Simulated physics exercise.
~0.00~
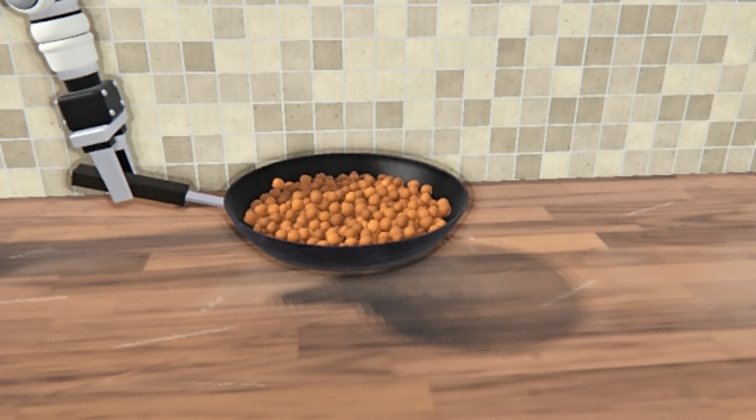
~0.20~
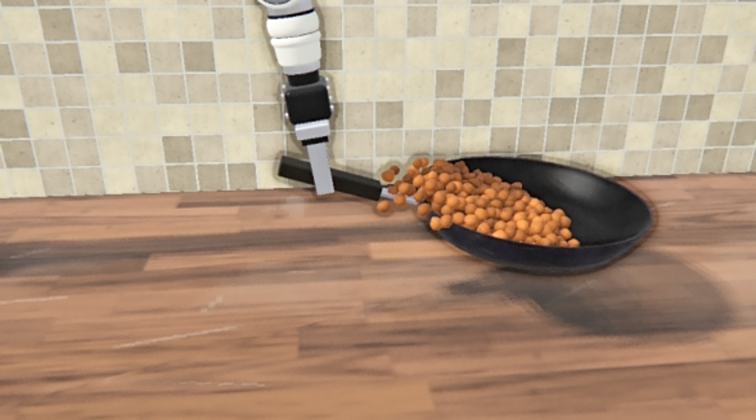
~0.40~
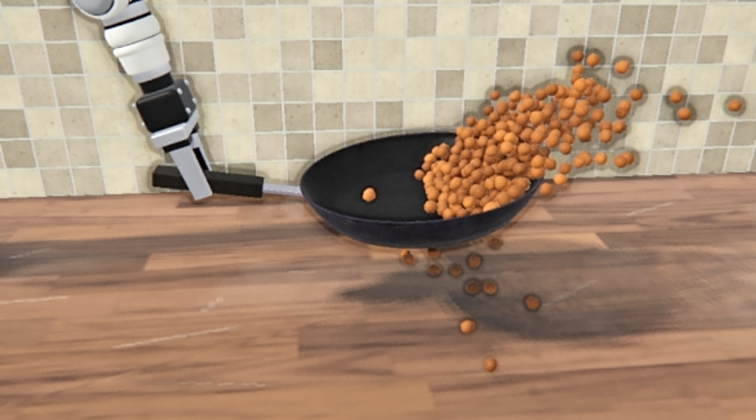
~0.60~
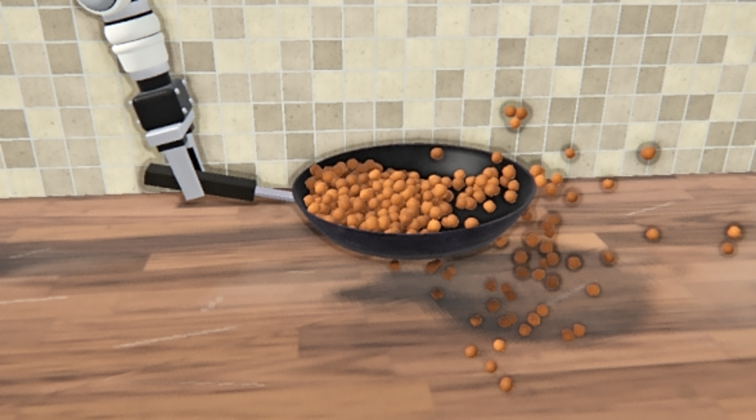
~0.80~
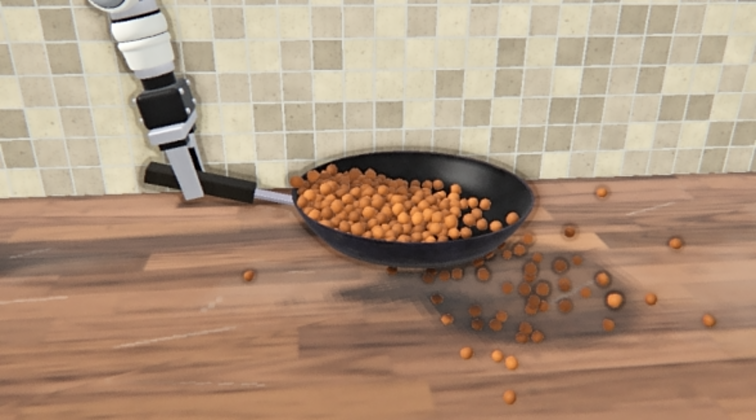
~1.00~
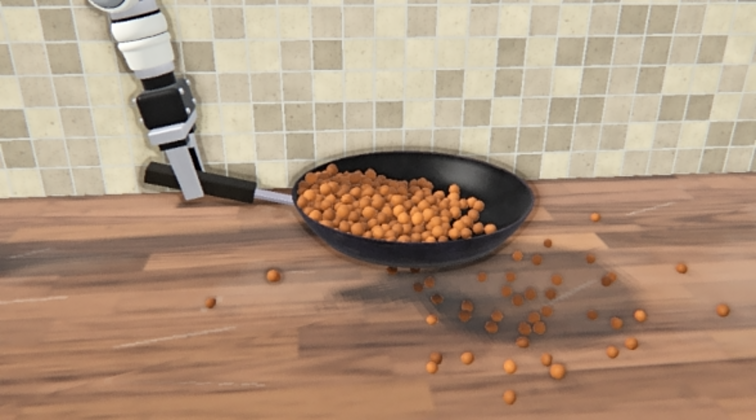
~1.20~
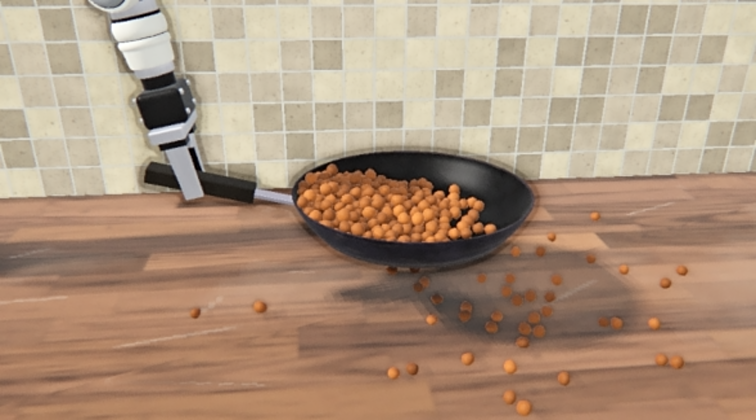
Robot arm jerking a black frying pan of hazelnuts right, then back left, spilling some across the wooden counter before holding still.
